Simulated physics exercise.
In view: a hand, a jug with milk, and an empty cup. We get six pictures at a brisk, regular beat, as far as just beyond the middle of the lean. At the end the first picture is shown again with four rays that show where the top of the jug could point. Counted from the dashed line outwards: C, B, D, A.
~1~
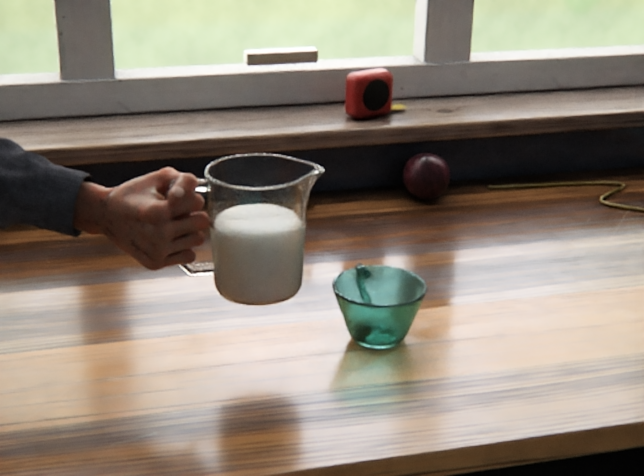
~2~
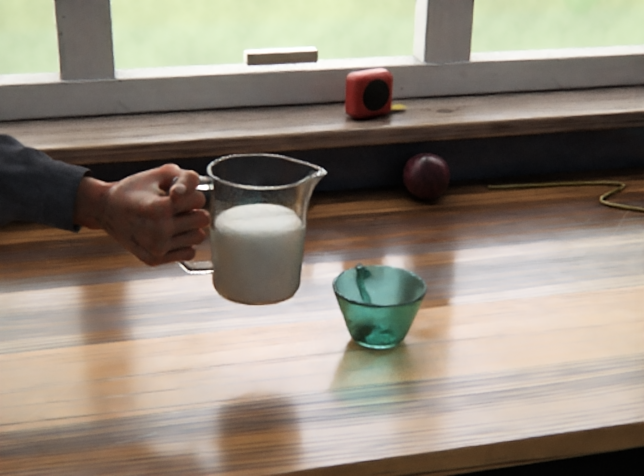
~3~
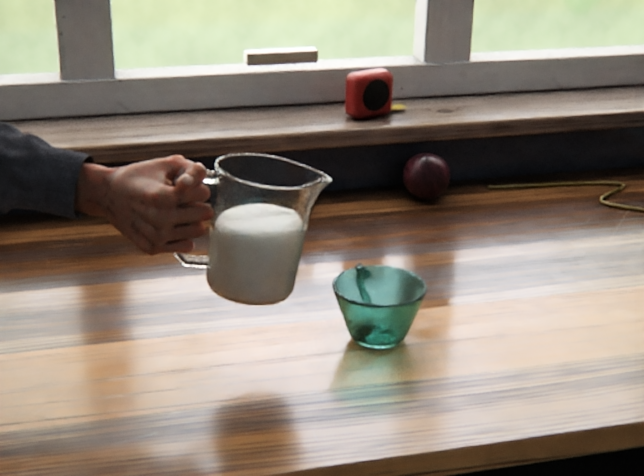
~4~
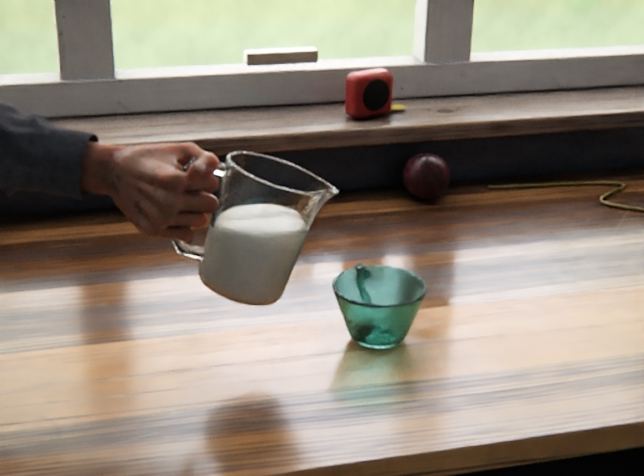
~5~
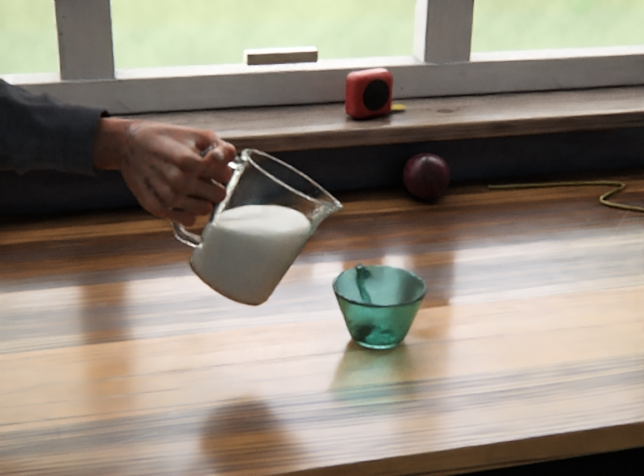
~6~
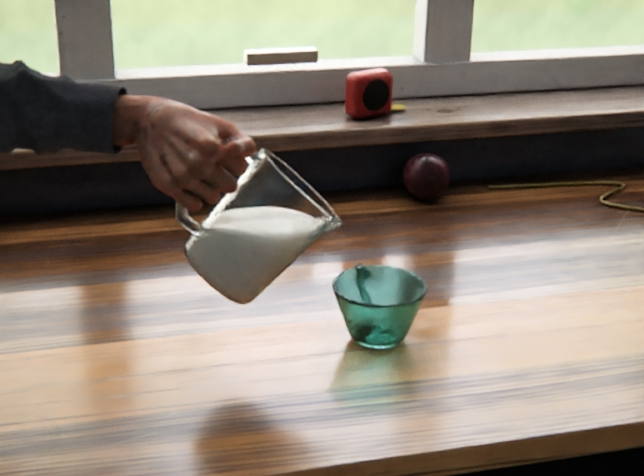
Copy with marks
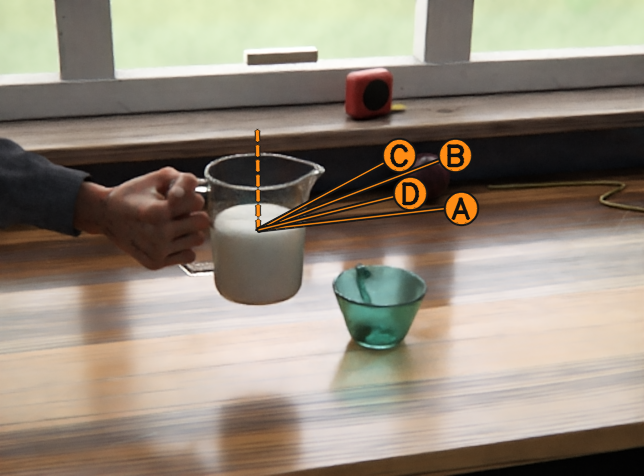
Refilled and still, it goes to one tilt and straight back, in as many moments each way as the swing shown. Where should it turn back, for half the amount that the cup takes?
Choose C.
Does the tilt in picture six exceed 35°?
Yes.
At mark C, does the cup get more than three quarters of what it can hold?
No.
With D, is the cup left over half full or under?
Over.
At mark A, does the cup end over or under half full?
Over.
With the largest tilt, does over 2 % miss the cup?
Yes.
On the marked copy, A at (444, 208); B at (439, 160); C at (384, 162); D at (393, 196).
Choosing A, the cup ends with about 86 % of what it can hold; 34 % of the milk is spilt.
Choosing B, the cup ends with about 79 % of what it can hold; 5 % of the milk is spilt.
Choosing C, the cup ends with about 51 % of what it can hold; 3 % of the milk is spilt.
Choosing D, the cup ends with about 90 % of what it can hold; 17 % of the milk is spilt.
